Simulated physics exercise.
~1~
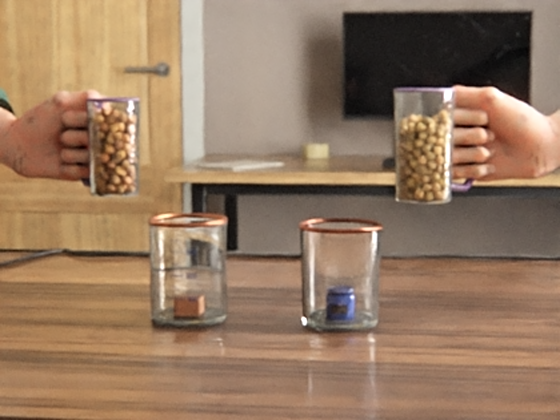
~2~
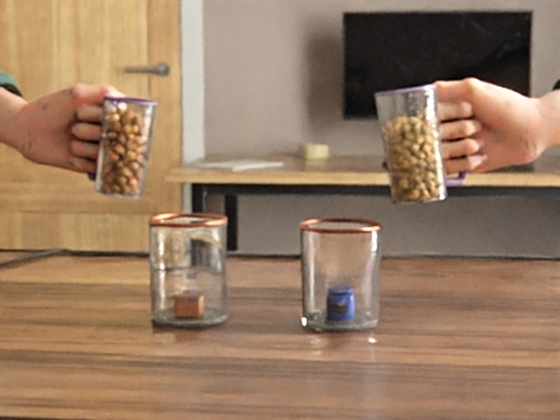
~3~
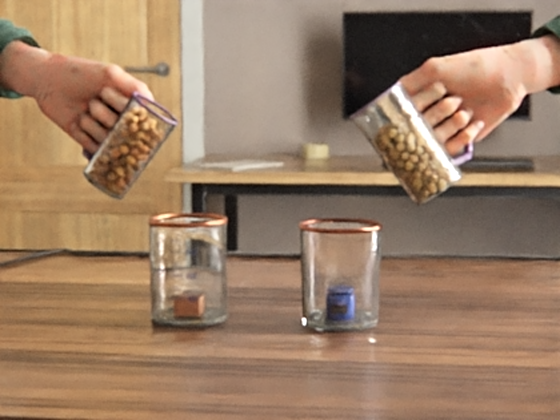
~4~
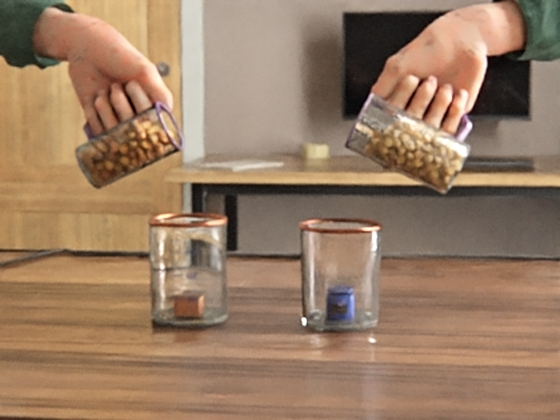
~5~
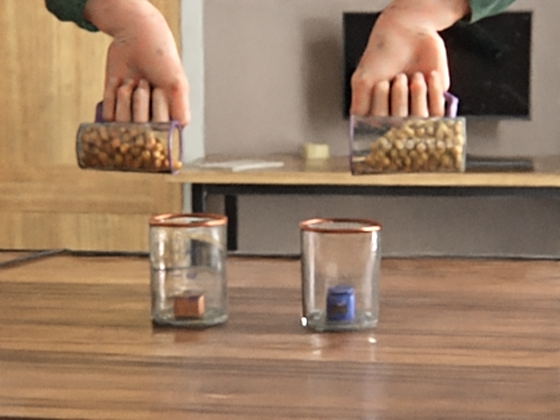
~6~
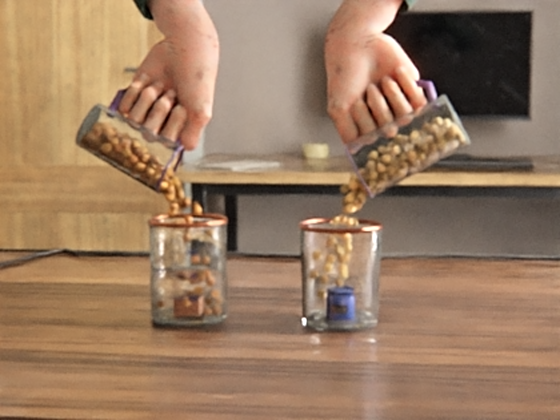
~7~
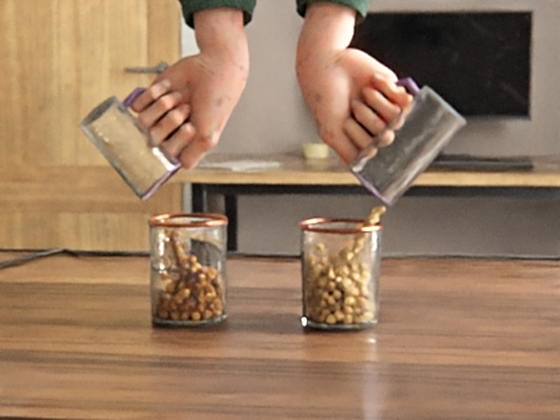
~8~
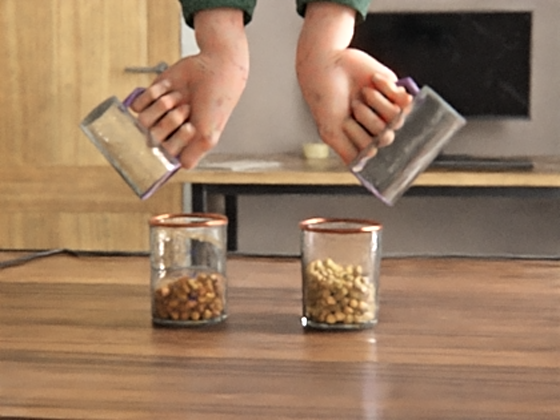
Two hands hold clear cups of small, nut-like pieces, the left batch browner and the right one paler, above two rust-rimmed glass containers on a wooden table. A small reddish-brown block stands inside the left container and a blue object inside the right. The hands tip the cups inward until they lie on their sides, with everything still inside. Then the pieces stream down into both containers, gathering around the objects. The cups turn over and empty, the last few pieces falling on the right. Finally the pieces lie settled, covering both objects, with the right heap higher.
